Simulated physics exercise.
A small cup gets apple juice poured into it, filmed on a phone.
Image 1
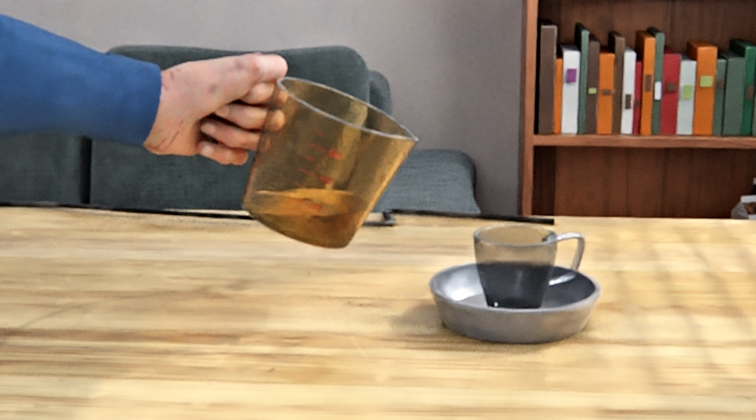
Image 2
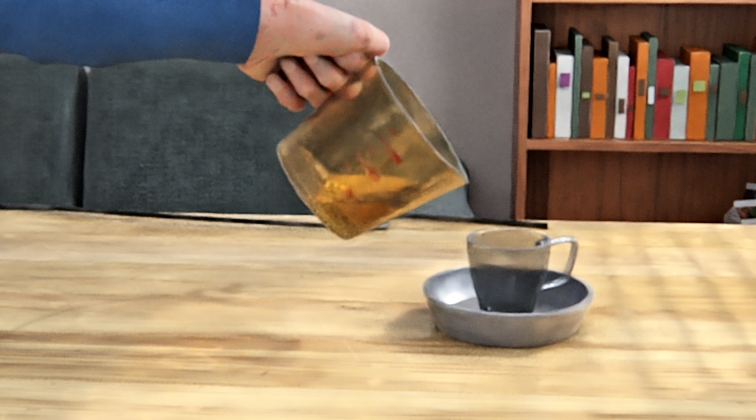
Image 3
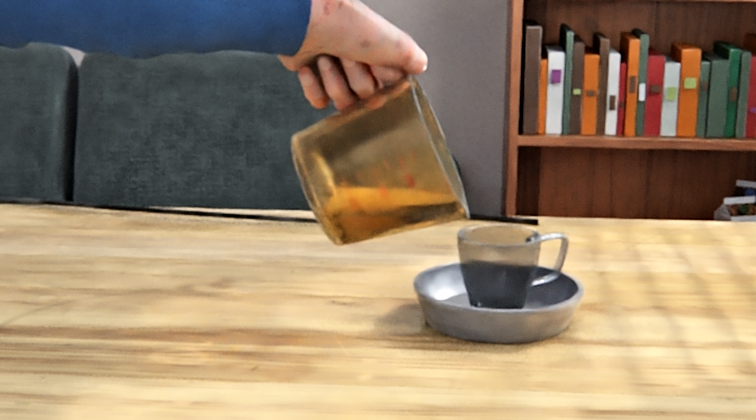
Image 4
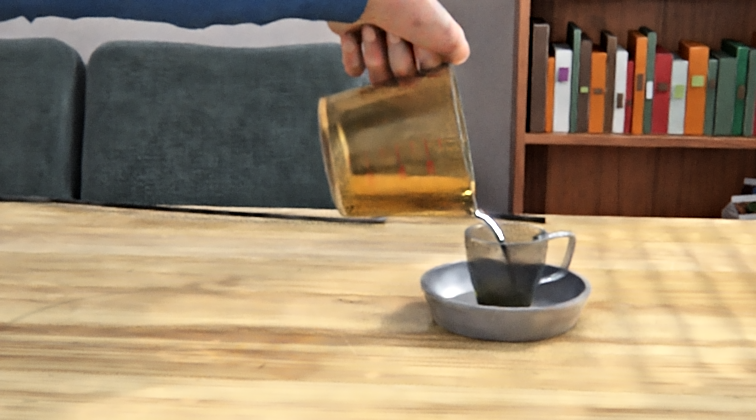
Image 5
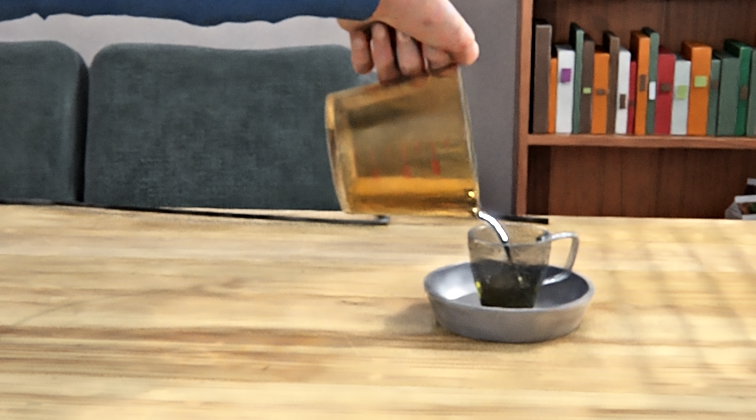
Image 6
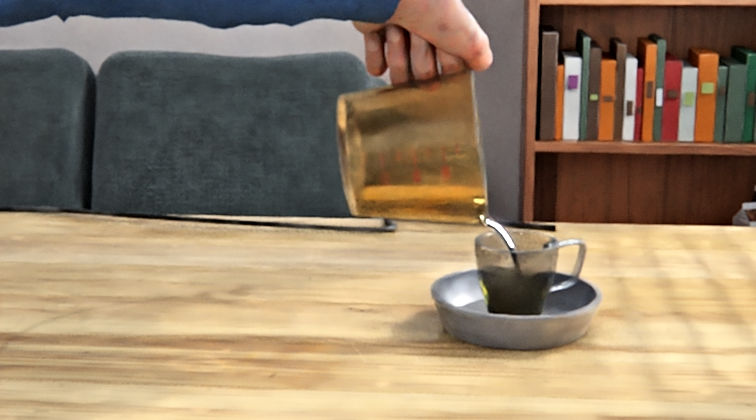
A hand in a blue sleeve moves a clear measuring jug of amber juice rightward above a wooden table, tilting it toward a small glass cup on a grey saucer. The rim comes over the cup and a thin stream runs in, the level rising inside as the jug tips further.
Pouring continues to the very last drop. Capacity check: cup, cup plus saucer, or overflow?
Result: Cup only.
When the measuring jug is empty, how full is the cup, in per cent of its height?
About 70 %.
Shortly, the cup is about two thirds full; the saucer is dry.
At the finish, the cup is about two thirds full; the saucer is dry.
